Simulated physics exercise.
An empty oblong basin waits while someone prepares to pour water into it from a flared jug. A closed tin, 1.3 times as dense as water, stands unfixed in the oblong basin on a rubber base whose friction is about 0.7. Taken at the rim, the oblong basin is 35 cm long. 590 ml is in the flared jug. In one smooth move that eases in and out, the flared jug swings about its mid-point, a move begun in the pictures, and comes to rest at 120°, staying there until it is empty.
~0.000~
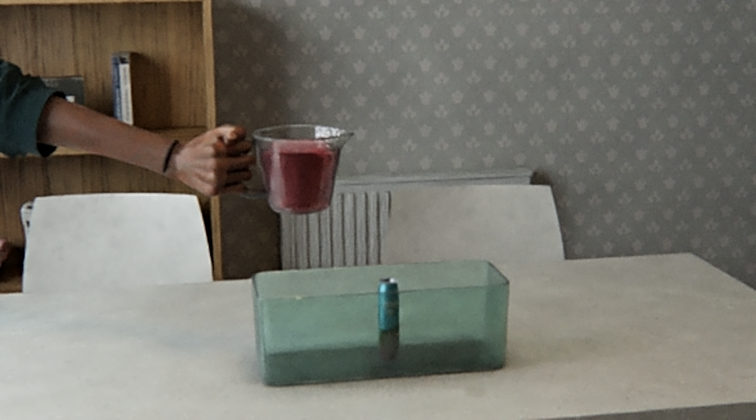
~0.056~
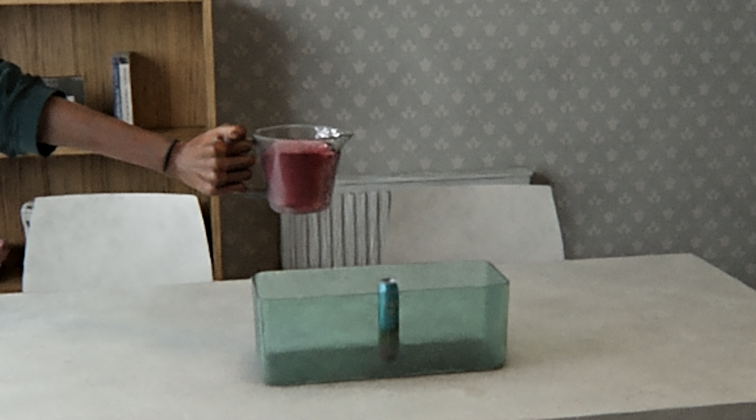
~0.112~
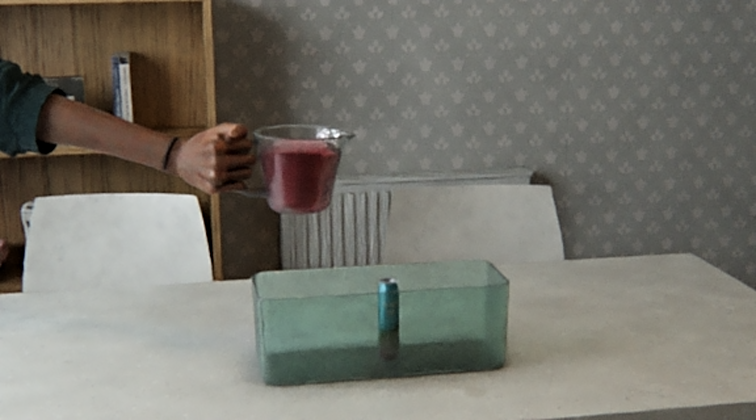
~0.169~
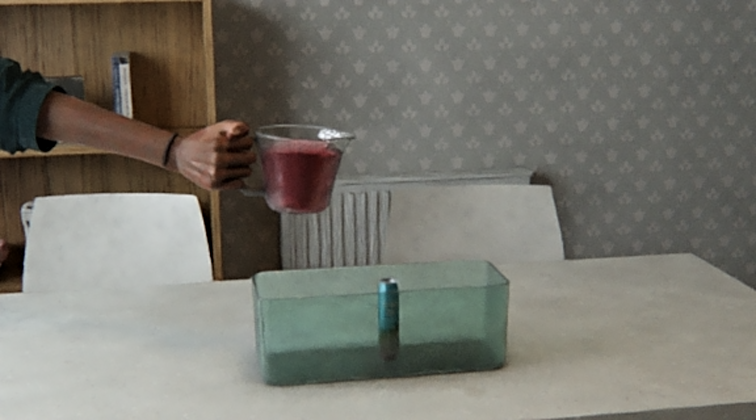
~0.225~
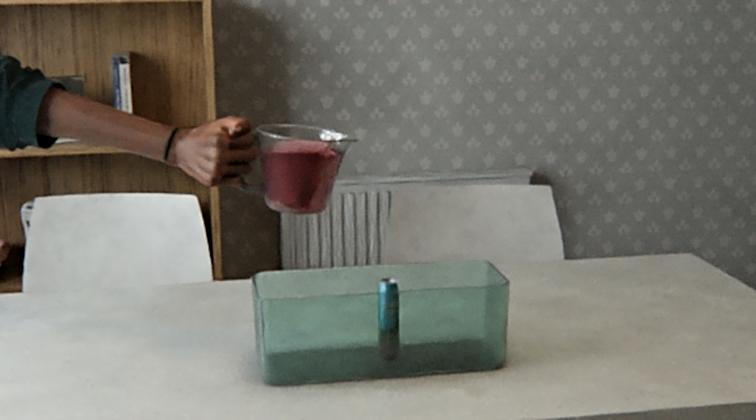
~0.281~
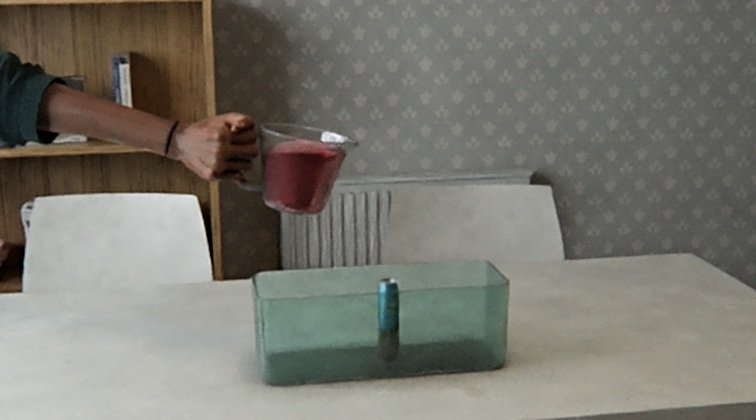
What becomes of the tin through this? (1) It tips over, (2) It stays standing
Option 2: It stays standing.
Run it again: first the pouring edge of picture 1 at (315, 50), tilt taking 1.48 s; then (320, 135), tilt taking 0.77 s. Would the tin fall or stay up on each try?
In the first try it comes down; in the second it comes down.
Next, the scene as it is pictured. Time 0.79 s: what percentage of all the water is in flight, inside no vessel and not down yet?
About 24 per cent.
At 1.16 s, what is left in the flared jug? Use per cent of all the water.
I reckon near 5 per cent still sits there.
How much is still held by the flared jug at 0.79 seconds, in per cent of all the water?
I'd estimate some 66 % remains.
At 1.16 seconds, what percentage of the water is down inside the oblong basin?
Reading: Approx. 86 %.
By 0.79 s the tilt is 66° and 65 per cent is still to pour; the tin stands where it began.
By 1.16 s the tilt is 107° and 5 per cent is still to pour; the tin stands where it began.
By 1.55 s the tilt is 120° and 0 per cent is still to pour; the tin stands where it began.
By 1.98 s the tilt is 120° and 0 per cent is still to pour; the tin stands where it began.
At rest the tin stands where it began.
